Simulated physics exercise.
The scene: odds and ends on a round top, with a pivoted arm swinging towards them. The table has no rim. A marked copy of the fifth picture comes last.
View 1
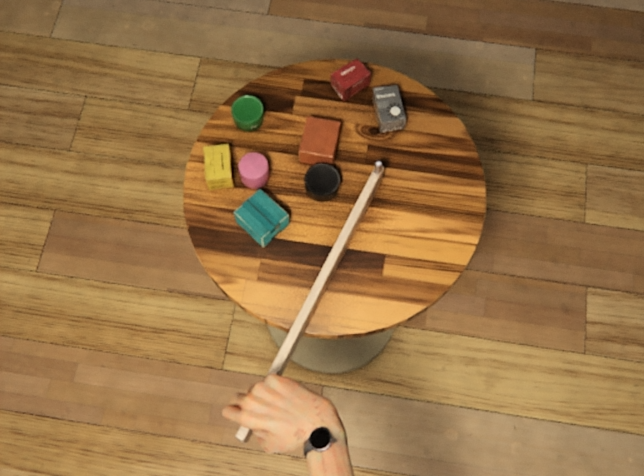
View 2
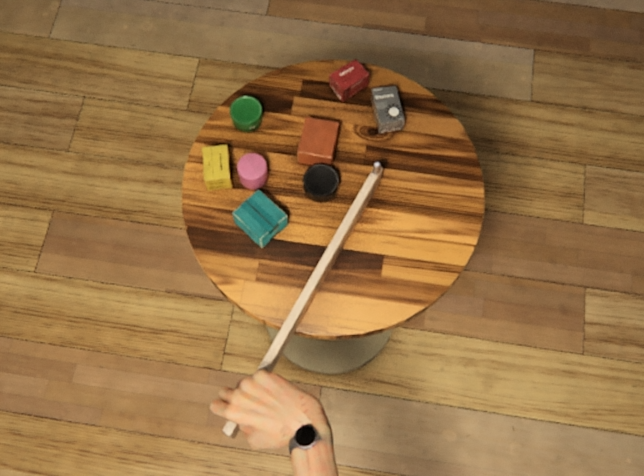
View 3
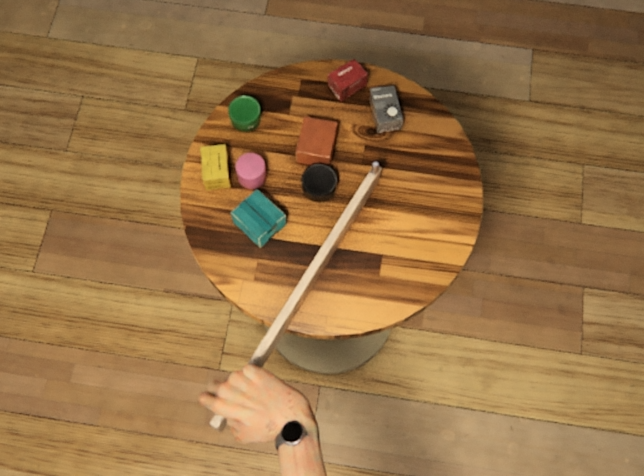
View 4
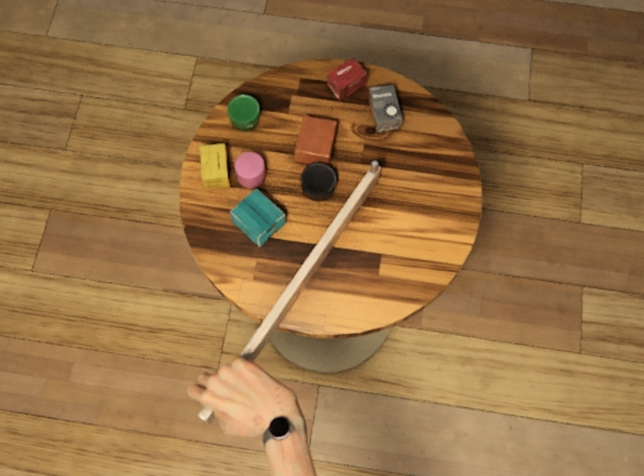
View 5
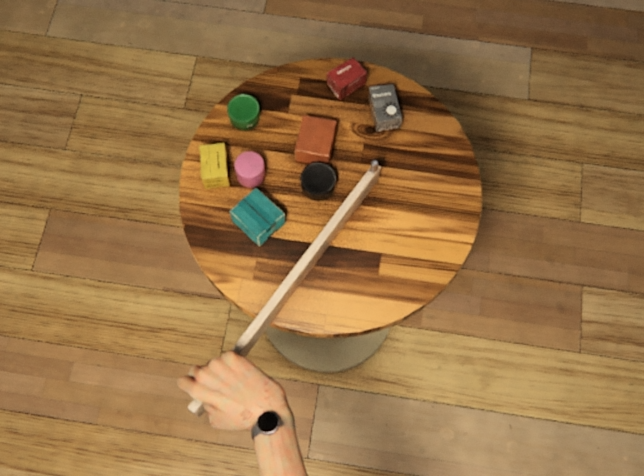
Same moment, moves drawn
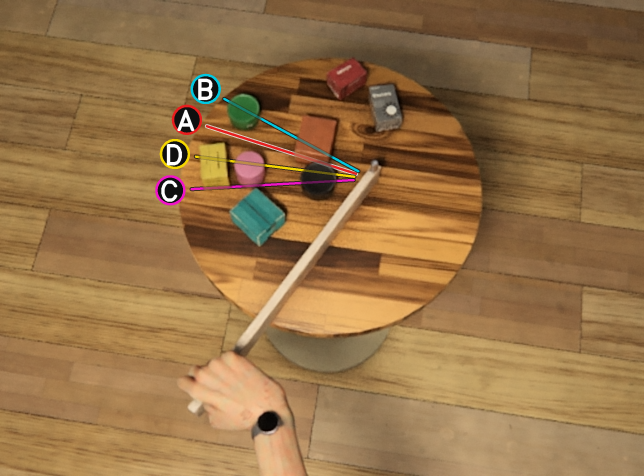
A hand gripping the end of a pale wooden arm swung it slowly to the left across a round wooden table, while the small coloured boxes and tubs on top stayed where they were.
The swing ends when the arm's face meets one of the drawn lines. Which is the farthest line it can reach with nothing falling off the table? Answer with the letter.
Nothing falls up to D.
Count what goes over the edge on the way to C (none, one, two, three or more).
The count is none.
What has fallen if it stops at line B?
The green tub goes over.
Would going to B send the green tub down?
Yes.
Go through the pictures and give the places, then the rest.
In the first picture, black tub (323, 183); arm (335, 253); green tub (248, 113).
In the second picture, arm (329, 252); turquoise box (260, 219).
In the third picture, arm (324, 250); grey box (386, 109).
In the fourth picture, arm (320, 247); yellow box (215, 167).
In the fifth picture, arm (317, 244); green tub (244, 112); orange block (316, 141); turquoise box (258, 217).
On the marked copy, A at (280, 150); B at (290, 134); C at (272, 185); D at (275, 167).
Taking D. A third of the way, arm (289, 217); turquoise box (257, 214); red box (346, 79).
Two thirds of the way, arm (276, 183); yellow box (210, 154); pink tin (245, 143).
When it is over, arm (277, 157); green tub (242, 88); yellow box (210, 142); nothing has fallen.
As for the rest, A drops the green tub; B drops the green tub; C is safe but short.
